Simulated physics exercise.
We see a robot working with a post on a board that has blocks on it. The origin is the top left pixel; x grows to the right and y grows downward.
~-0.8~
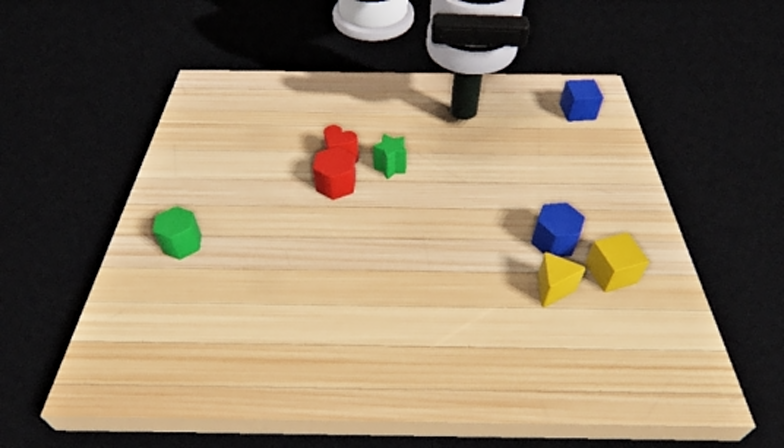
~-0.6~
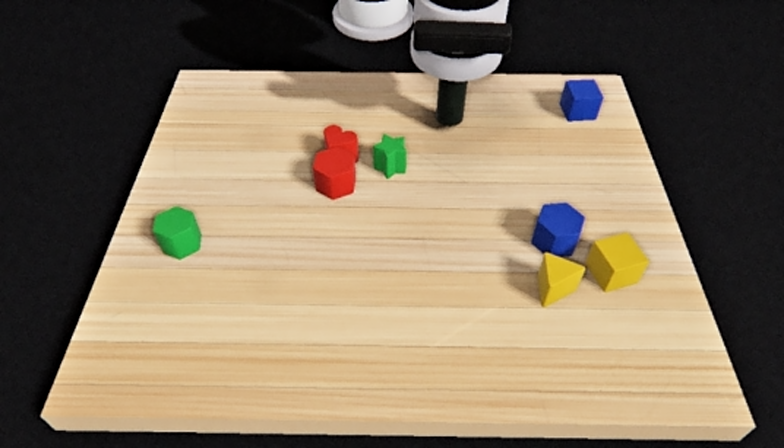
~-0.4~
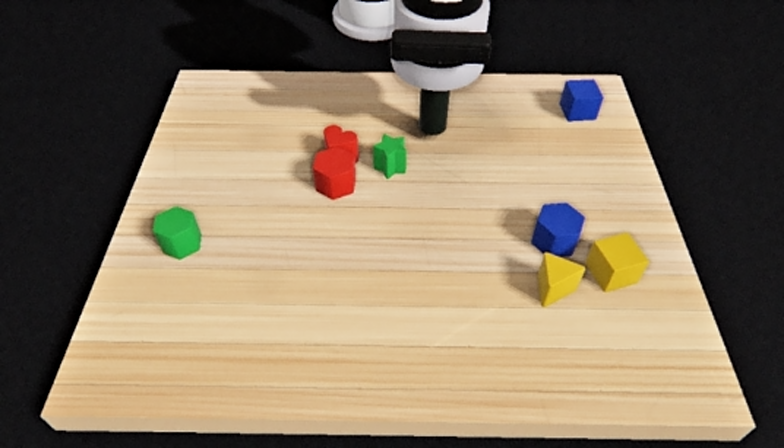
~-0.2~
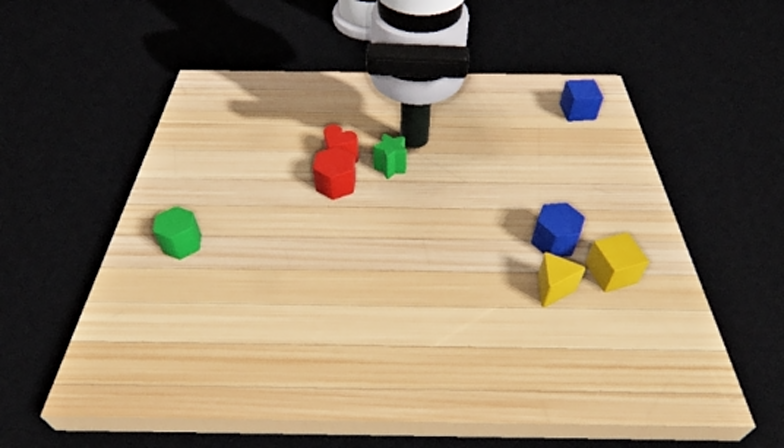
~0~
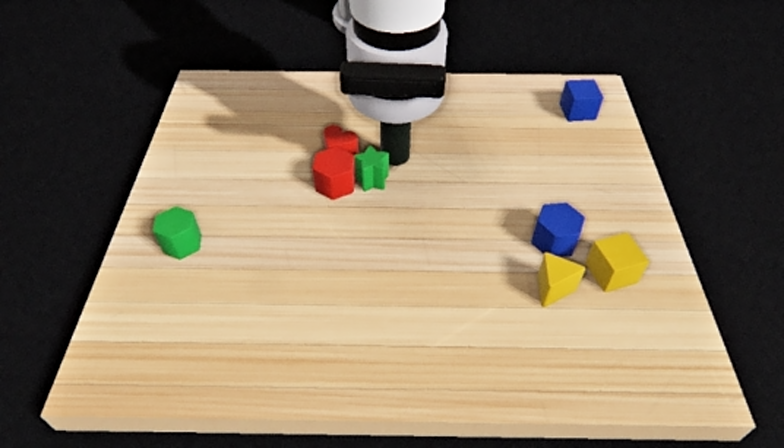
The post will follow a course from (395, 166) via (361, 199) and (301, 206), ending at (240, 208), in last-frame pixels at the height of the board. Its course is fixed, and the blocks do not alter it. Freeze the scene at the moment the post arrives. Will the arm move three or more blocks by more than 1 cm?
That would be a no.
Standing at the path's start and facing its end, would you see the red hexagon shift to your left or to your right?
Right-hand side.
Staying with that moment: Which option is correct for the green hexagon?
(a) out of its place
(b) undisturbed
The answer is b.
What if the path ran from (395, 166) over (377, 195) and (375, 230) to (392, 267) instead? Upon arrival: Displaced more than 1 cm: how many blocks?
The count is two.
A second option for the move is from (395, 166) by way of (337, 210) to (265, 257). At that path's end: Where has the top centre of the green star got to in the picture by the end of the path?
Somewhere near (244, 259).
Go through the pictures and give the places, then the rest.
Post tip (464, 112); block tops, green hexagon (173, 221); red hexagon (334, 161); red heart-shaped block (339, 135); green star (391, 144), in the first picture.
Post (450, 118); blocks unchanged, in the second picture.
Post (433, 127); blocks unchanged, in the third picture.
Post (414, 139); blocks unchanged, in the fourth picture.
Post (395, 156); green hexagon (173, 221); red hexagon (333, 161); red heart-shaped block (339, 135); green star (372, 158), in the fifth picture.
What follows on the original path. One third of the way, post (359, 190); red hexagon (313, 166), turned 30° clockwise; green star (334, 190), turned 25° clockwise.
Two thirds of the way, post (298, 197); red hexagon (289, 159), turned 75° clockwise; green star (290, 205), turned 25° anticlockwise.
At the end, post (237, 198); green hexagon in place; red hexagon (287, 158), turned 80° clockwise; red heart-shaped block in place; green star (285, 205), turned 45° anticlockwise.
